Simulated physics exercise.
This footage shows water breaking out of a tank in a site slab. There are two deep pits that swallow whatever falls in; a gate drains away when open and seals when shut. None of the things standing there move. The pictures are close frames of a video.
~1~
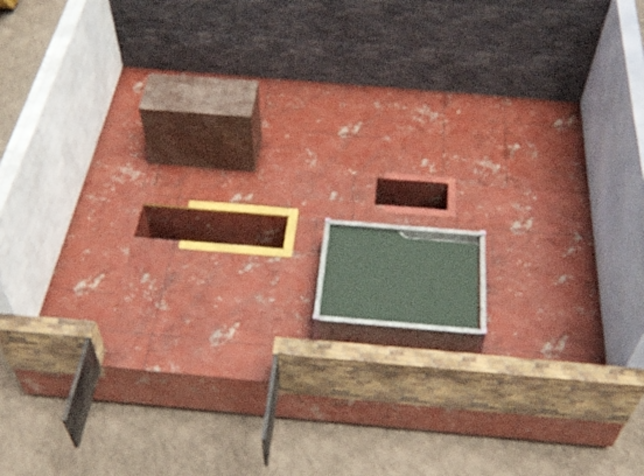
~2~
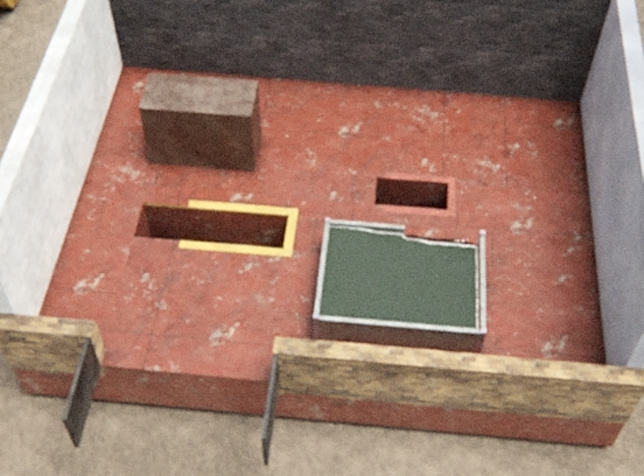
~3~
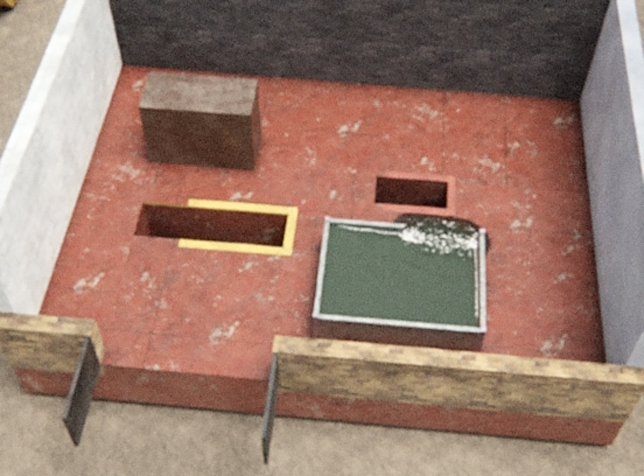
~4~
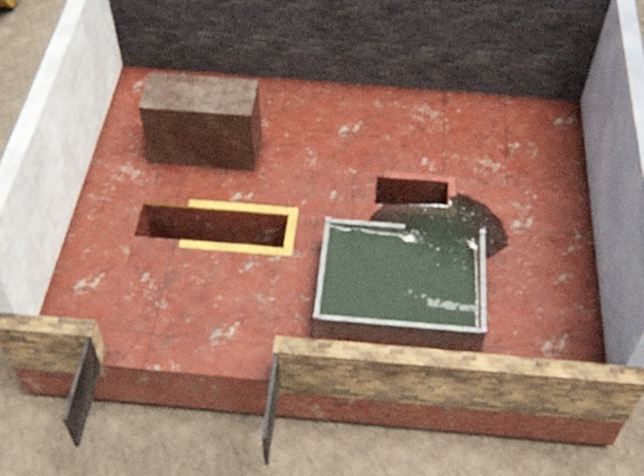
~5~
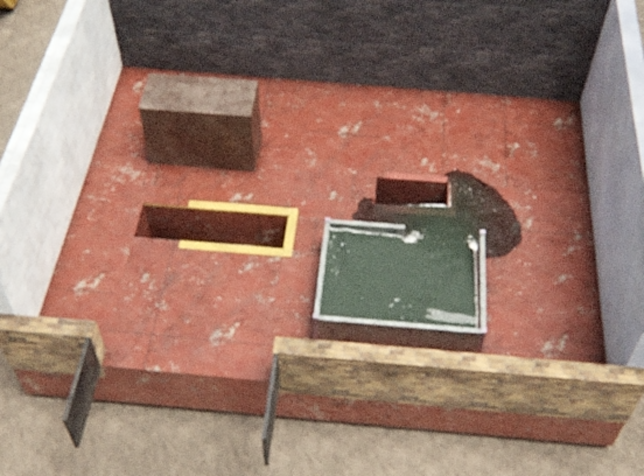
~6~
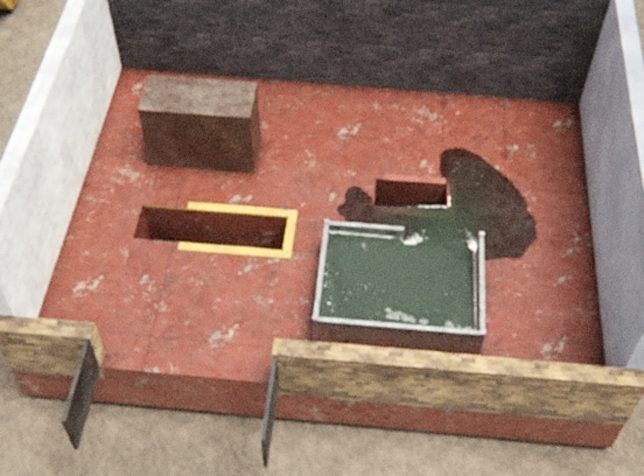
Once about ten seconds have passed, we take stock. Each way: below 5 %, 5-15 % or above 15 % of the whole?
The gate is going to swallow a share short of five per cent; the red pit is going to swallow a share past fifteen per cent; the yellow pit is going to swallow a share short of five per cent.
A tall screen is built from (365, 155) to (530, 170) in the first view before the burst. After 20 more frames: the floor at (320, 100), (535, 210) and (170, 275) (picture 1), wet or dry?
Untouched, swamped, untouched.
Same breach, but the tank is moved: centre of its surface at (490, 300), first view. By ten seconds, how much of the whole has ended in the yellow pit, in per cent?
I'd put the yellow pit at 10 % of the whole.
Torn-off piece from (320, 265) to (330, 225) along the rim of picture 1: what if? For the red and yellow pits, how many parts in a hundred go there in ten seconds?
Near enough: Red 0 percent, yellow 40 percent.
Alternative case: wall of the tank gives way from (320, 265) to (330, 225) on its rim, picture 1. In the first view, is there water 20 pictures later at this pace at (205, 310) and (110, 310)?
Lab note, in order - inundated; inundated.
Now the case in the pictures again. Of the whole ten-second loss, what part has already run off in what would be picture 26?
About 60 per cent.
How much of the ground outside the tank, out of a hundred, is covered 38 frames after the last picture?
The answer is around 40 per cent.
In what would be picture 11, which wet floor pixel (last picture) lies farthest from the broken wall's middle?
The front tops out at about (507, 101).
A moment on, water covers 15 % of the floor; the gate 0 %, the red pit 11 %, the yellow pit 0 %.
Next, water covers 20 % of the floor; the gate 0 %, the red pit 19 %, the yellow pit 0 %.
Then, water covers 25 % of the floor; the gate 0 %, the red pit 28 %, the yellow pit 0 %.
Later, water covers 40 % of the floor; the gate 0 %, the red pit 37 %, the yellow pit 0 %.
In the end, water covers 60 % of the floor; the gate 0 %, the red pit 44 %, the yellow pit 1 %.
